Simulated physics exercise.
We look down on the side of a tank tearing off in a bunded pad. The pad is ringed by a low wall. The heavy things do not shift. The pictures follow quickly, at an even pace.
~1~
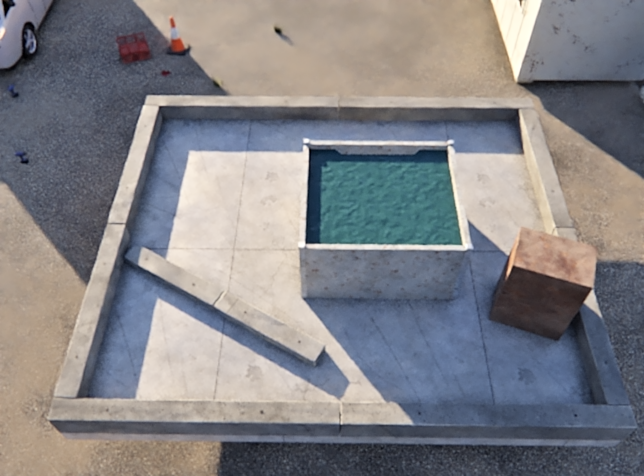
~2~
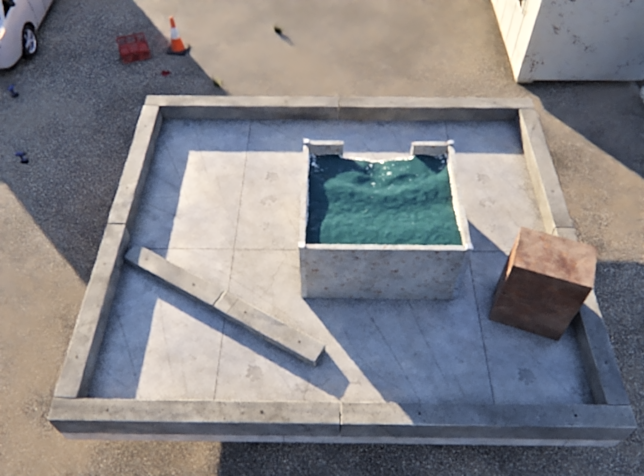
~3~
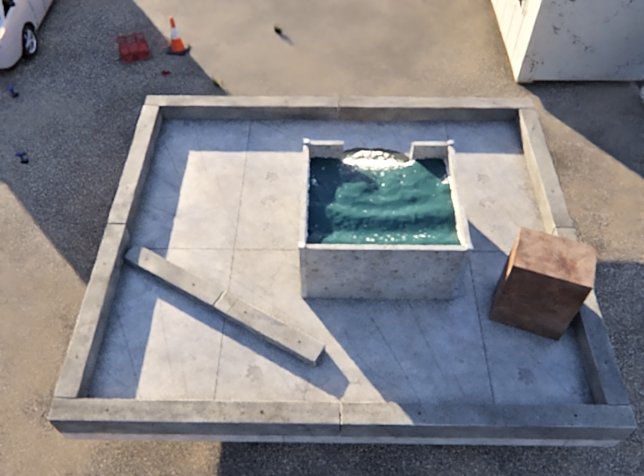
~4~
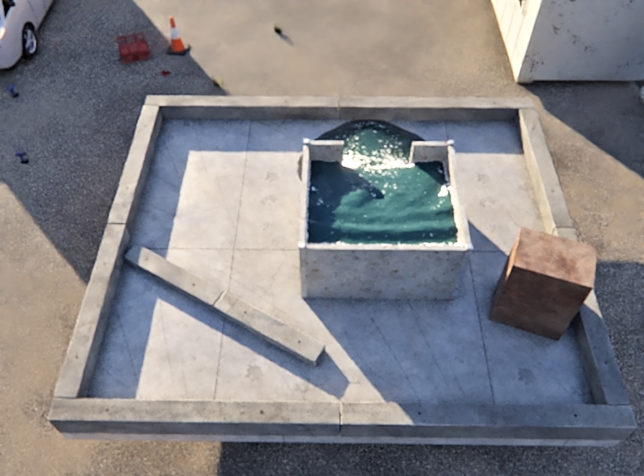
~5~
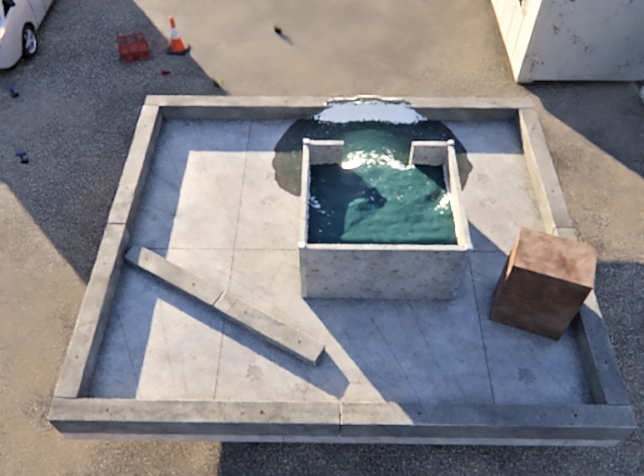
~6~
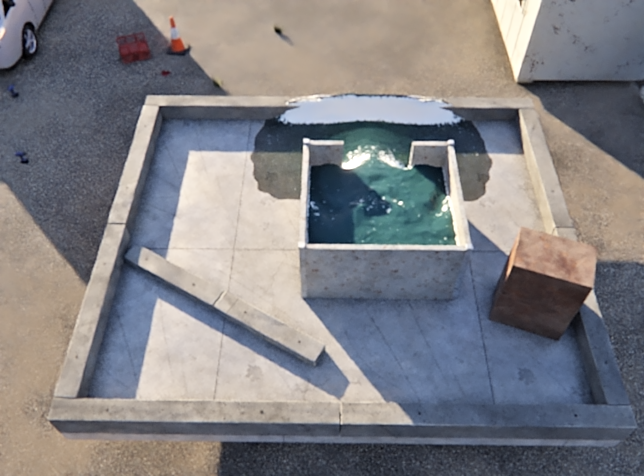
A pale concrete pad ringed by a low wall, seen from high above in a steady view, holds a square tank of green water. A long grey block lies at the left, a rusty brown box stands at the right, and an orange cone and part of a white car sit beyond. The tank's far side opens, its water churns white, and a dark wet patch spreads outward behind it to the back wall.
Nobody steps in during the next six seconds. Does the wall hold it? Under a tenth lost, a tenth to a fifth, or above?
Over the wall goes a tenth to a fifth.
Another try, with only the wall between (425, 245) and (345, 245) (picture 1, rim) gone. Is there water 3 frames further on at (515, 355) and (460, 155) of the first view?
In turn: Covered, clear.
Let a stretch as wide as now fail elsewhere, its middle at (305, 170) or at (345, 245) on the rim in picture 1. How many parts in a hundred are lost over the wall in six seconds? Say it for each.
About 12 and 14 per cent.
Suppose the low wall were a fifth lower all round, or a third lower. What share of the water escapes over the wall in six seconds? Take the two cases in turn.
Near 24 and 32 in a hundred.
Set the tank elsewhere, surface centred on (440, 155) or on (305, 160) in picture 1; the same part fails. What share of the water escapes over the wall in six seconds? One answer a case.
Near 26 and 20 in a hundred.
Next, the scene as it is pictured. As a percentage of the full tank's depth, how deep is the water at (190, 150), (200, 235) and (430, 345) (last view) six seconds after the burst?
About 12, 12 and 8 per cent.
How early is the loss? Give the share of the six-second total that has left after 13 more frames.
Close to 85 %.
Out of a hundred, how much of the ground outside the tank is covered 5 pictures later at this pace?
Close to 30 %.
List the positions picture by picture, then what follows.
The first frame shows the water tank at (381, 196) is whole and still.
In the second frame, water pours out on the water tank's far side and has run to a hidden place.
In the third frame, water pours out on the water tank's far side and has run to a hidden place.
In the fourth frame, the front is at (361, 123), out from the gap on the water tank's far side.
In the fifth frame, the front is at (307, 120), out from the gap on the water tank's far side.
In the sixth frame, the front is at (272, 120), out from the gap on the water tank's far side.
A moment on, water covers 25 % of the floor; the low wall has let 0 % over.
Next, water covers 30 % of the floor; the low wall has let 3 % over.
Then, water covers 45 % of the floor; the low wall has let 11 % over.
Later, water covers 65 % of the floor; the low wall has let 13 % over.
In the end, water covers 80 % of the floor; the low wall has let 13 % over.
